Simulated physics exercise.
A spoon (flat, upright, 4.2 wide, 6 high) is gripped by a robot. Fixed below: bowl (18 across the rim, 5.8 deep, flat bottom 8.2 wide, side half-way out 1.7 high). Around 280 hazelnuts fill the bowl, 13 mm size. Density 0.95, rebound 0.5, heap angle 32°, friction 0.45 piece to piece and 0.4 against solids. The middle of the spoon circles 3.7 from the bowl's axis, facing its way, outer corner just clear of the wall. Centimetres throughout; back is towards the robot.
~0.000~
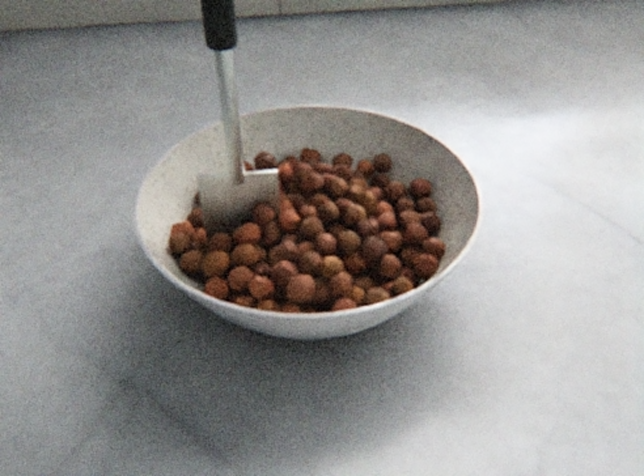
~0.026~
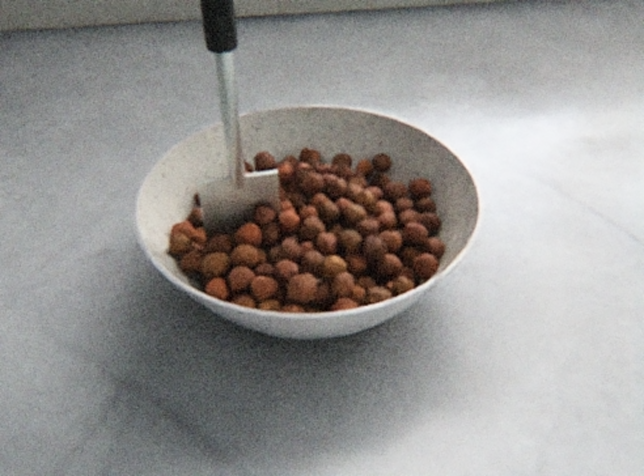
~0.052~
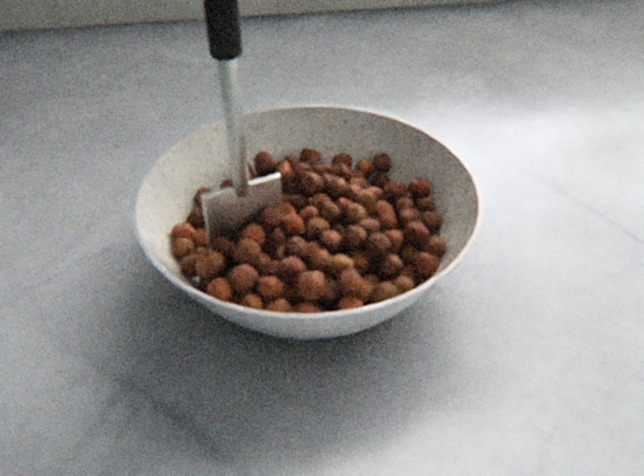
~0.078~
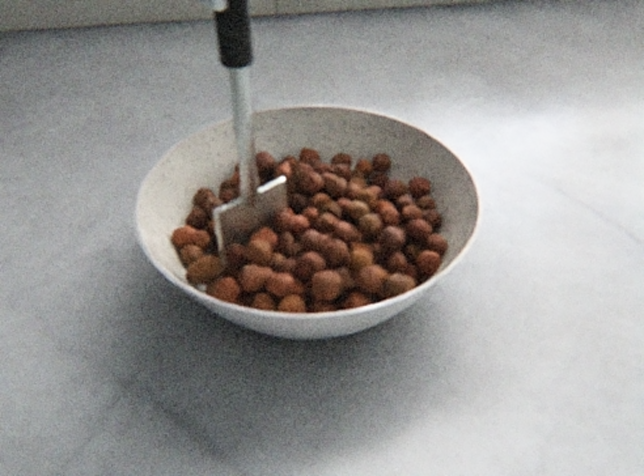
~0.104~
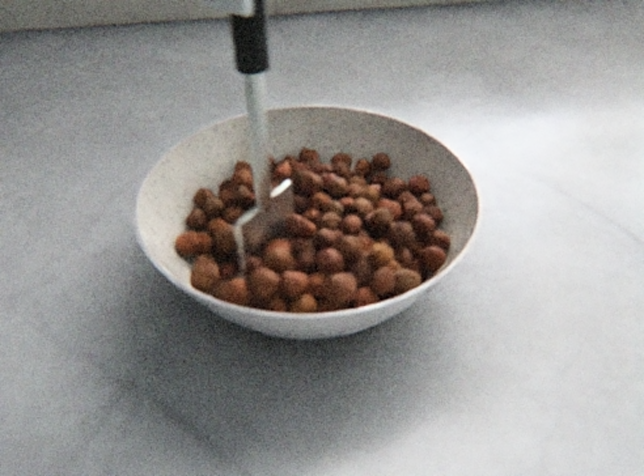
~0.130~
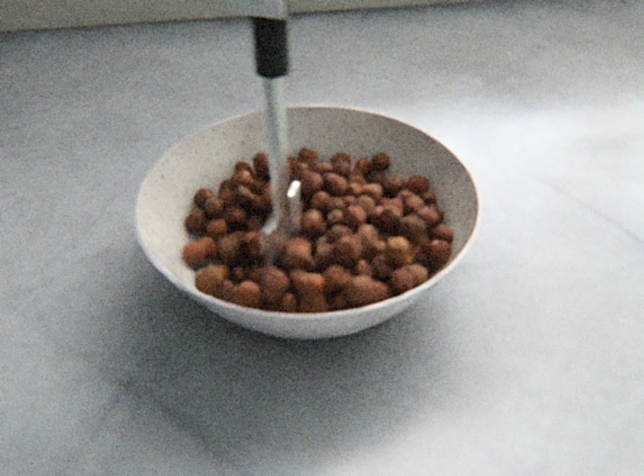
In a speckled pale bowl, a flat metal spoon pushes rightward through round brown nuts.
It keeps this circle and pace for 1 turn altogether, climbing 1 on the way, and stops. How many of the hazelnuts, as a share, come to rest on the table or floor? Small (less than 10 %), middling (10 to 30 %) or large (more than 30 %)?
On the table or floor the share is middling, 10 to 30 %.
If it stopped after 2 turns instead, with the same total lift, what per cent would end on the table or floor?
It would be near 30 per cent.
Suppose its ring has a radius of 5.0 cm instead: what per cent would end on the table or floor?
In that case some 25 per cent.
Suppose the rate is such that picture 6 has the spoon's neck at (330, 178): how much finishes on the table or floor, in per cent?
Some 35 per cent.
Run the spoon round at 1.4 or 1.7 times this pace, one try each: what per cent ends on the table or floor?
About 25 and 35 per cent.
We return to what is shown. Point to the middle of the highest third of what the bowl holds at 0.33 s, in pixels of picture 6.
At about (397, 171).
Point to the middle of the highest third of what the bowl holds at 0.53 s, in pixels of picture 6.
At about (236, 168).
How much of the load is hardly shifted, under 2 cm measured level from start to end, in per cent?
About 10 per cent.
By 0.33 s, 177° round, highest piece 9 above the table; 260 in the bowl, 8 on the table or floor, 9 in flight or on the tool.
By 0.53 s, 291° round, highest piece 8 above the table; 239 in the bowl, 31 on the table or floor, 7 in flight or on the tool.
By 0.82 s, 0° round, highest piece 7 above the table; 229 in the bowl, 47 on the table or floor, 1 in flight or on the tool.
By 1.52 s, 0° round, highest piece 7 above the table; 229 in the bowl, 48 on the table or floor.
Final count, 229 in the bowl, 48 on the table or floor. That is 17 % on the table or floor.
